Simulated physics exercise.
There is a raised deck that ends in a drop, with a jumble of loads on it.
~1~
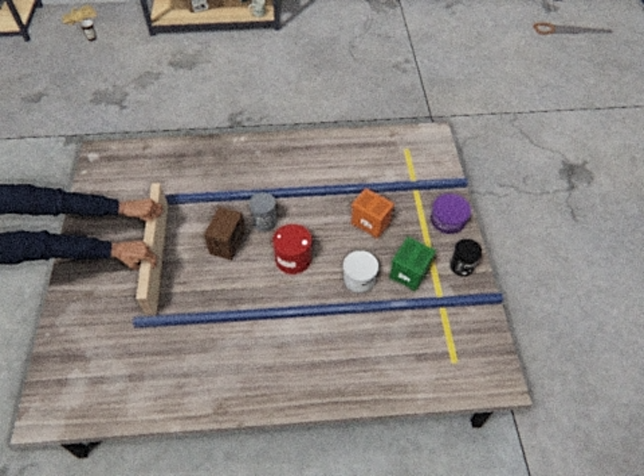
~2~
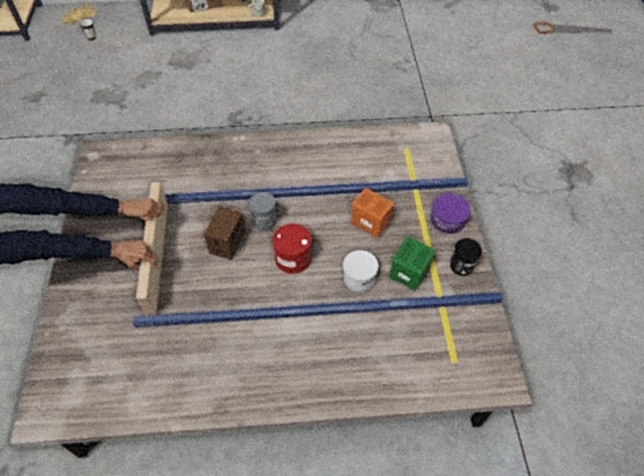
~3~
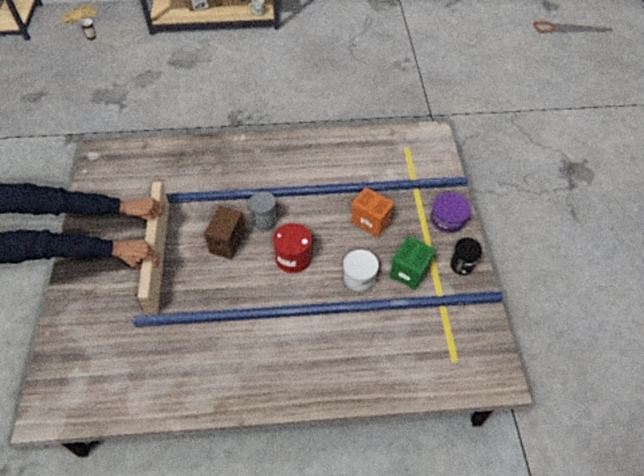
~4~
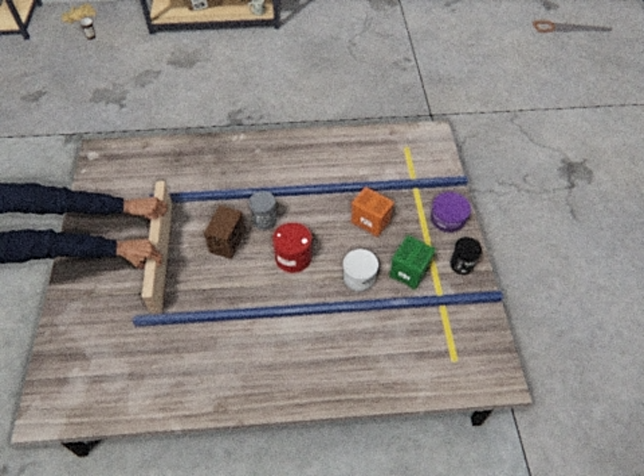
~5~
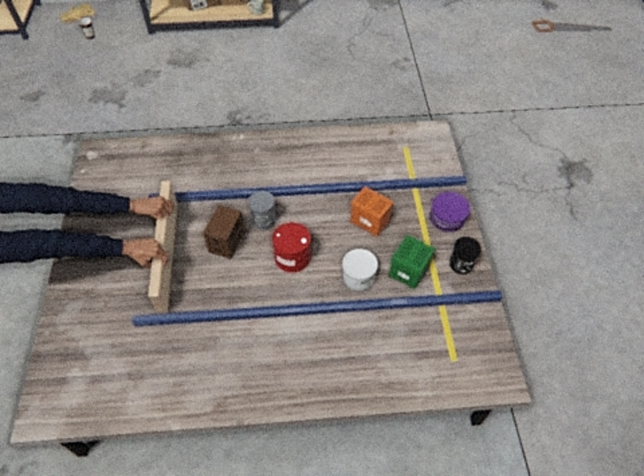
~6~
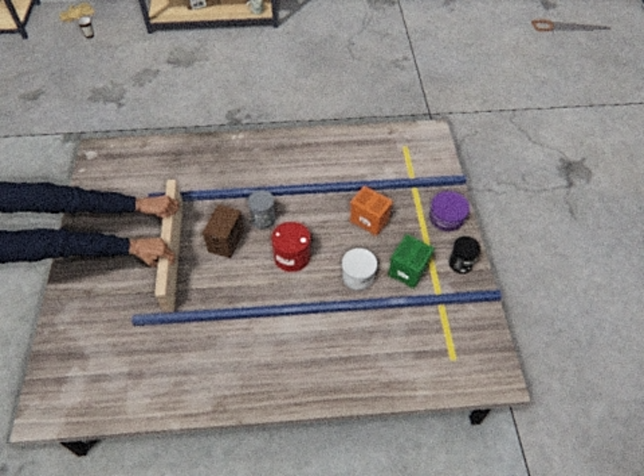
Two hands slide a wooden plank slightly right across a table toward several scattered containers.
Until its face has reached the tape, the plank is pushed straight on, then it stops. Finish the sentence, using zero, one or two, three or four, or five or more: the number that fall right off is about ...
The number that fall right off is about one or two.
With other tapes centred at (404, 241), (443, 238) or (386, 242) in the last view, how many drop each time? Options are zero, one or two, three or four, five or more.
Going one by one, the answers are no fall at all, three to four and none at all.
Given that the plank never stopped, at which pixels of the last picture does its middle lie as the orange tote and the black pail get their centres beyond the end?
The middle is at (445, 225) when it's the orange tote, and at (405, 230) when it's the black pail.
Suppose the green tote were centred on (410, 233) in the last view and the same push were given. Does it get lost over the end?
It is safe.
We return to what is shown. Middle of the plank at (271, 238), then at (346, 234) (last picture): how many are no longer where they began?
Up to then 3, and up to the other point 6.
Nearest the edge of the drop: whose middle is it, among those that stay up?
It's the green tote.
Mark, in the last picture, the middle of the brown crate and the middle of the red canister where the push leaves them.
About (437, 214), and about (451, 243).
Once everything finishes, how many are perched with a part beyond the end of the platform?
Overhanging ones - 1.
A little later, none off yet; black pail at rest near (464, 256); purple pail at rest near (449, 212); green tote at rest near (411, 262).
Next, none off yet; black pail at rest near (464, 256); purple pail at rest near (449, 212); green tote shifted a little near (419, 262).
When it is over, the number that fall off is one or two; down, purple pail and black pail.
